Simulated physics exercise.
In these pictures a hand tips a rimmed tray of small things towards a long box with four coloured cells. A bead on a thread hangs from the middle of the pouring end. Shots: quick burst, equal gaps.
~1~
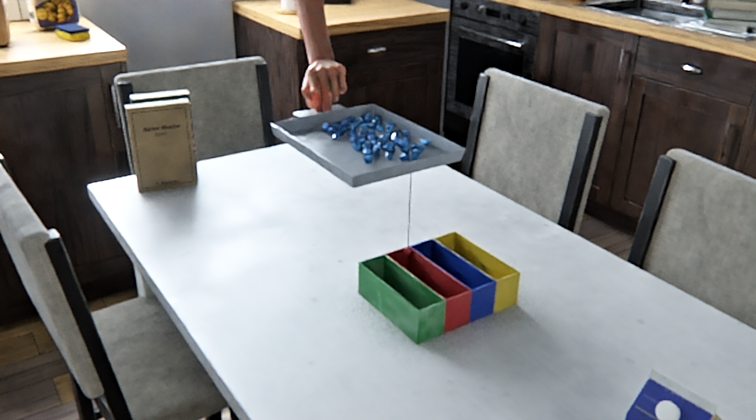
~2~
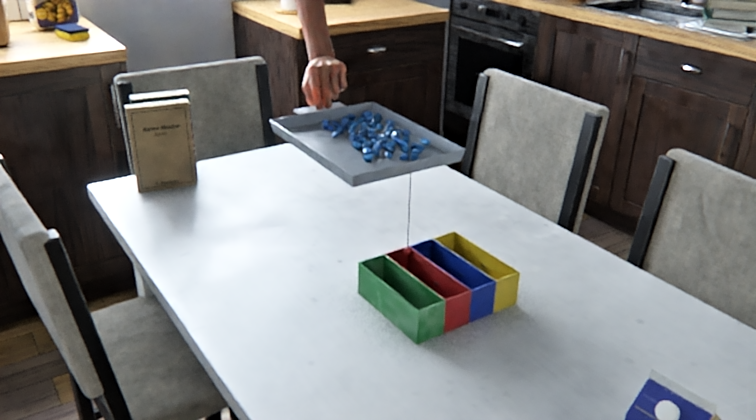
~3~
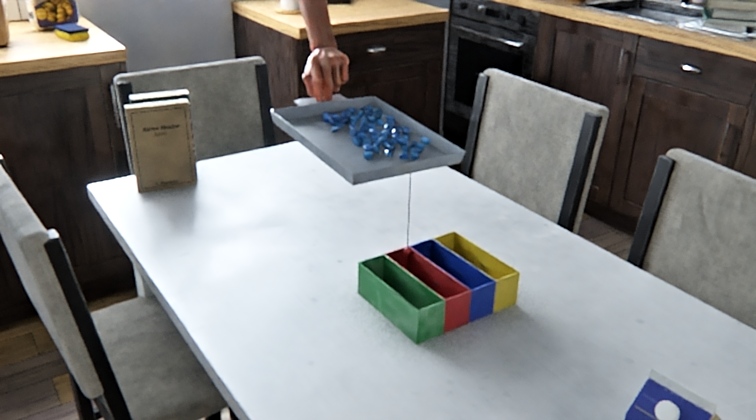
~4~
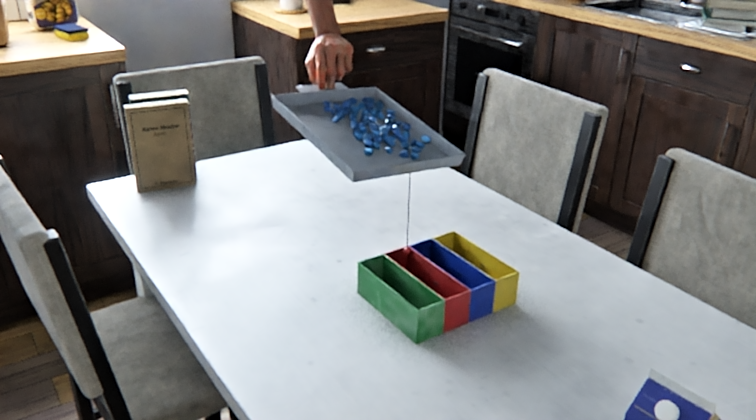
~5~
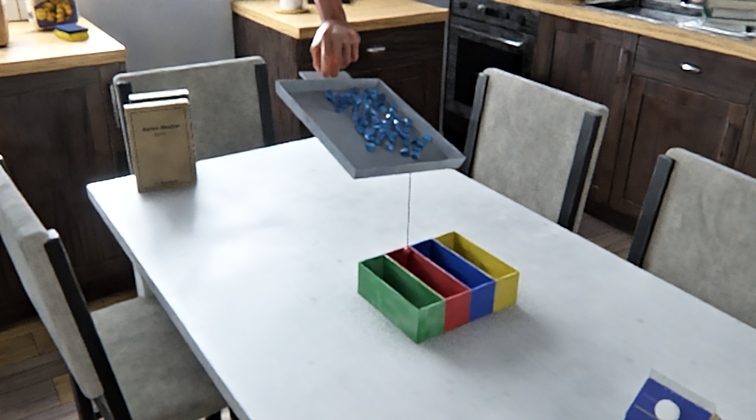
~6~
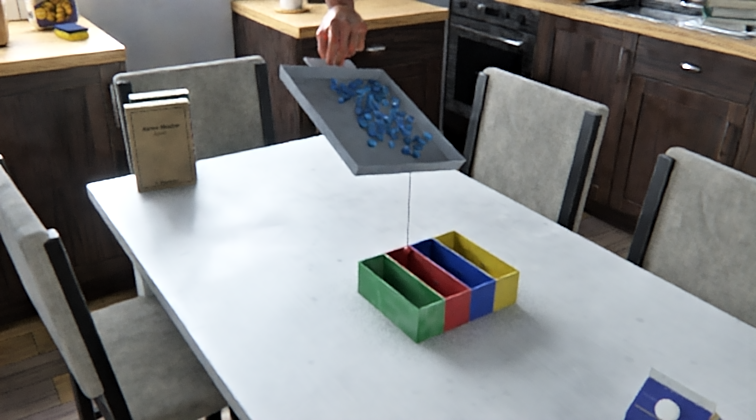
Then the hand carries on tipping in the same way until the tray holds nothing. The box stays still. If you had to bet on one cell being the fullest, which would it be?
I would bet on the yellow cell.
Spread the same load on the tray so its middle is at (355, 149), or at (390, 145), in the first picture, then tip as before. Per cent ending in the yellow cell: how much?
First case: Close to 40 %; second case: Close to 60 %.
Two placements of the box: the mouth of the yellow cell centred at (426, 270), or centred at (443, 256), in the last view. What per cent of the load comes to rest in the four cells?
First some 0, then 40 per cent.
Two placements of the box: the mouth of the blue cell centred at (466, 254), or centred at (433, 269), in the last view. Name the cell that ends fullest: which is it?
Try 1 - the blue one; try 2 - that yellow cell.
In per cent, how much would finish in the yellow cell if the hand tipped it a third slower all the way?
Roughly 80 percent.
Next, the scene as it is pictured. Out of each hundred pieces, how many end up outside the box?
Roughly 10 percent.
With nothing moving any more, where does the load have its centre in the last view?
Last view, centre at rest - approx. (465, 275).
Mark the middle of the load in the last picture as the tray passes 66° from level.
About (440, 154).
Soon after the last picture, tray tipped steeply; nearly all on the tray; a stray few falling or outside the box.
A little later, tray tipped past a quarter turn; about a third on the tray; about a third in the yellow cell; a small part in the blue cell; a stray few in the red cell; about a quarter falling or outside the box.
Later still, tray tipped past a quarter turn; about two thirds in the yellow cell; about a quarter in the blue cell; a stray few in the red cell; a small part falling or outside the box.
At rest, tray tipped past a quarter turn; about two thirds in the yellow cell; about a quarter in the blue cell; a stray few in the red cell; none in the green cell; a small part outside the box.
